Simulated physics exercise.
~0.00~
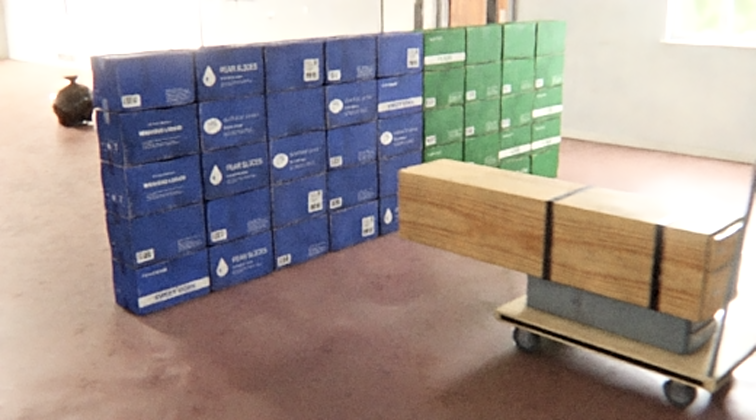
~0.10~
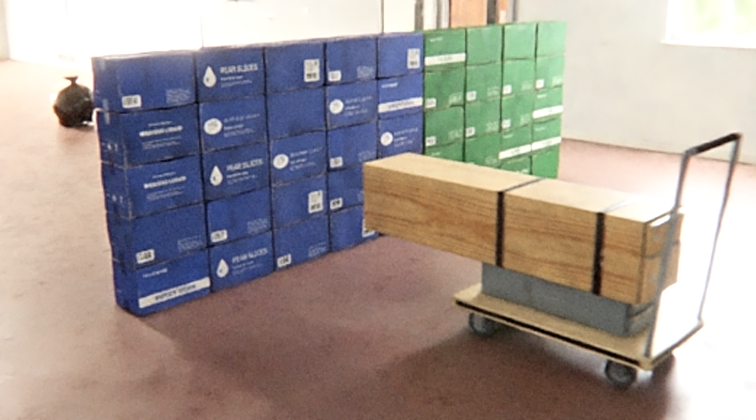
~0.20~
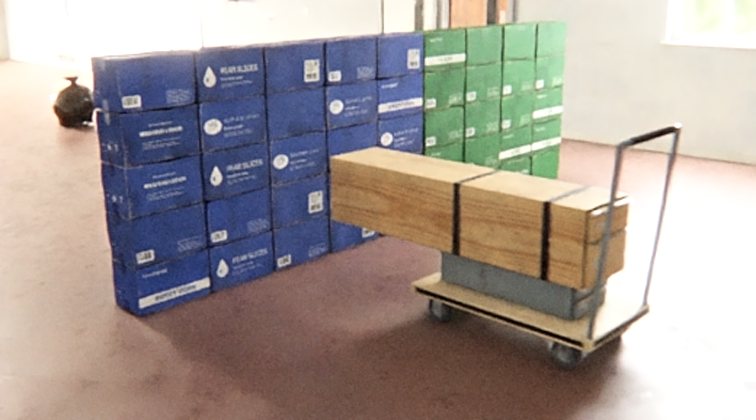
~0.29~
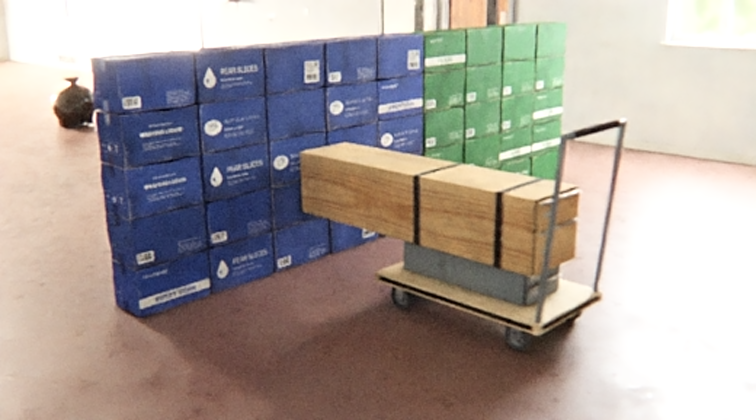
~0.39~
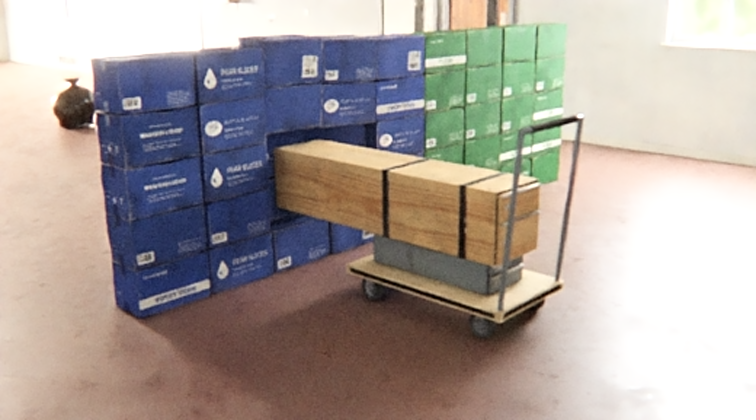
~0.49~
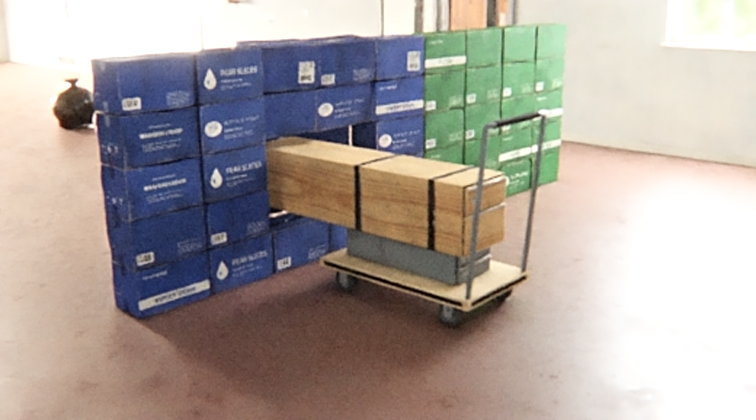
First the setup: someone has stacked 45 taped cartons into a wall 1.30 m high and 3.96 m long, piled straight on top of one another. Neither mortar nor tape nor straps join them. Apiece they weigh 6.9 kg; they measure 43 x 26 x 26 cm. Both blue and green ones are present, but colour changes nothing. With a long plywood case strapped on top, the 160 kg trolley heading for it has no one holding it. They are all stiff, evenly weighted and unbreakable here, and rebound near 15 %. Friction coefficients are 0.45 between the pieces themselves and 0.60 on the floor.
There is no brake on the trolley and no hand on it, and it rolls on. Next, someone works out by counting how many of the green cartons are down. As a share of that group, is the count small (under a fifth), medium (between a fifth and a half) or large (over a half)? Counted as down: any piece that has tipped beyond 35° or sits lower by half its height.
It is small.
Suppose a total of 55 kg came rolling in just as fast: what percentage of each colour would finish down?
Green 0, blue 30 per cent.
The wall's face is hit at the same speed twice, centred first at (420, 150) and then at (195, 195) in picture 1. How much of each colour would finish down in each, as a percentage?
You'd get green at 20 followed by 0, and blue at 10 followed by 30 percent.
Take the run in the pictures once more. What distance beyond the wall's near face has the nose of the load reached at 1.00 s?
Around 120 cm beyond.
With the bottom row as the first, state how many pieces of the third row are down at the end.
That row ends with 2 down.
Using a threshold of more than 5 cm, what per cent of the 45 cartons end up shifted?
The shifted ones make up 20 per cent.
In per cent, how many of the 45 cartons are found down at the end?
Something close to 15 percent of them.
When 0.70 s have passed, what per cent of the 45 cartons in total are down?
5 per cent.
Around 0.70 s, load 76 cm past the wall's line, still rolling; none of the 20 green cartons down (2 of 45 in all colours); top green carton unmoved.
Around 1.00 s, load 1.20 m past the wall's line, still rolling; none of the 20 green cartons down (7 of 45 in all colours); top green carton unmoved.
Around 1.70 s, load 1.91 m past the wall's line, still rolling; none of the 20 green cartons down (7 of 45 in all colours); top green carton unmoved.
Finally (2.9 s), load 2.33 m past the wall's line, stopped; none of the 20 green cartons down (7 of 45 in all colours); top green carton unmoved; top blue carton unmoved. That is 0 per cent. Seen by the last camera, middles, top green carton near (432, 52), top blue carton near (140, 83).
